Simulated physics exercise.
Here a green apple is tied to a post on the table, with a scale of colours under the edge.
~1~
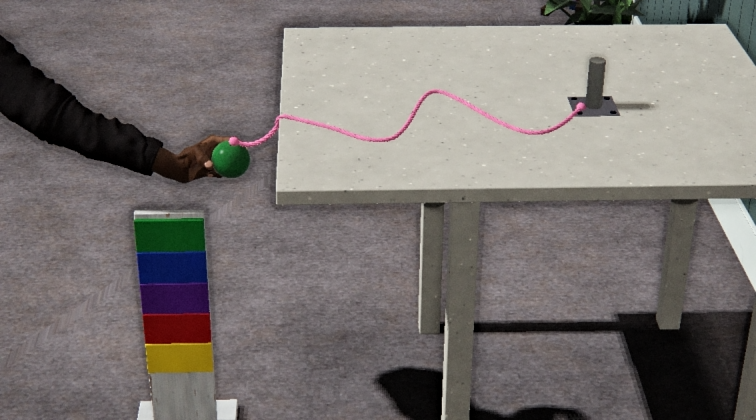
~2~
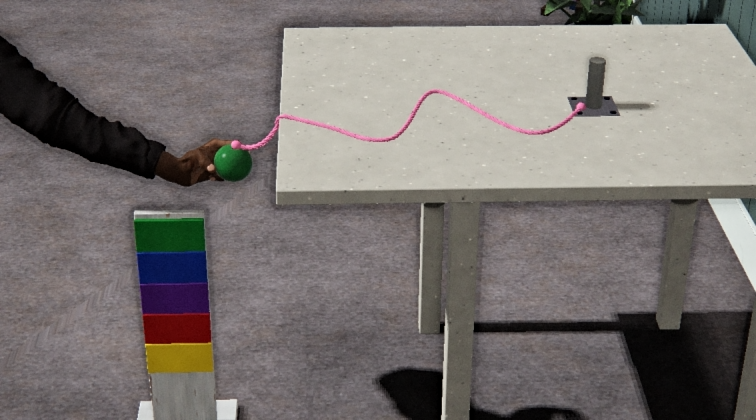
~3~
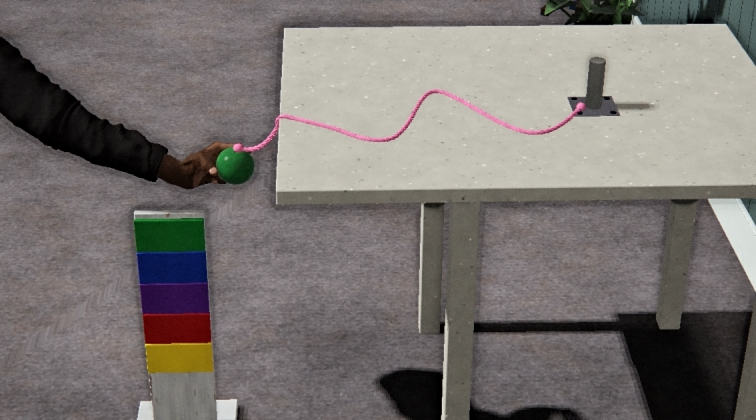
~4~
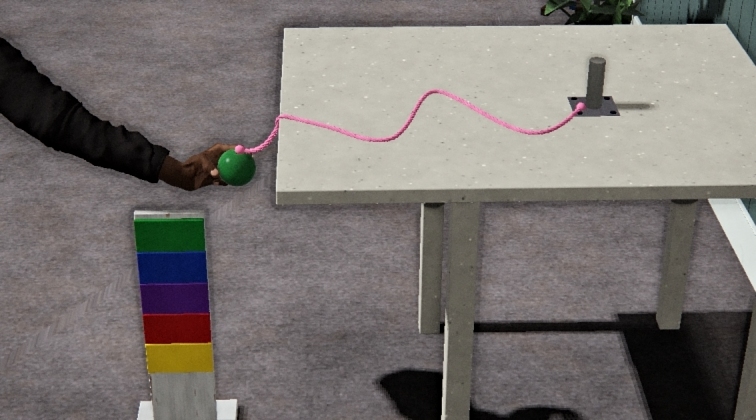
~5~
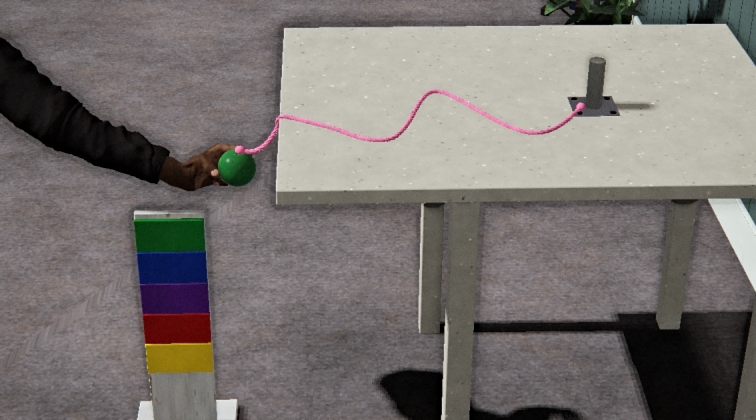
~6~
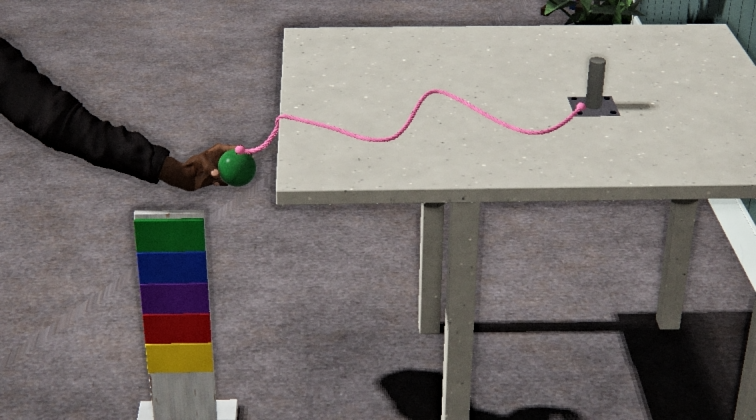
A hand holds a green apple tied by a pink cord, lowering it very slightly.
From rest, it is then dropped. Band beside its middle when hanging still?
Red.
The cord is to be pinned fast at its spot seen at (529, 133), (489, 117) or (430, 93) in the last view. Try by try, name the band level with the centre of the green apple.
Answer: Purple, purple and blue, in that order.
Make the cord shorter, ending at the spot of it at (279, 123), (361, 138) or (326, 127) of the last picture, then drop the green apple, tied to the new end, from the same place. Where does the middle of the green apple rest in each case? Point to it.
The places are (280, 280), (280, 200) and (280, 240).
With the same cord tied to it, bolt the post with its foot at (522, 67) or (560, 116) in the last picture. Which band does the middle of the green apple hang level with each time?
Taking them in turn: Yellow; yellow.
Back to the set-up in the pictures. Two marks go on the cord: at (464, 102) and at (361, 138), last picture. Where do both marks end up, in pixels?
At (401, 111) for the first, at (281, 179) for the second.
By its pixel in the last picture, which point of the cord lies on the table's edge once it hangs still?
It's the piece you see at (408, 123).
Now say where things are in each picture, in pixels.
In the first frame, green apple (231, 159); green (170, 237); blue (172, 269); purple (175, 300); red (177, 330); yellow (180, 359).
In the second frame, green apple (233, 163); cord through (562, 124) (487, 116) (425, 97) (396, 136) (313, 123).
In the third frame, green apple (236, 166).
In the fourth frame, green apple (237, 167); cord through (562, 124) (487, 116) (425, 97) (396, 136) (313, 123).
In the fifth frame, green apple (237, 168).
In the sixth frame, green apple (237, 168); cord through (562, 124) (487, 116) (425, 97) (396, 136) (313, 123).
Soon after, apple near (260, 322); level with red.
Then, apple near (303, 321); level with red.
At rest, apple near (289, 325); level with red. Its middle rests at the red band.
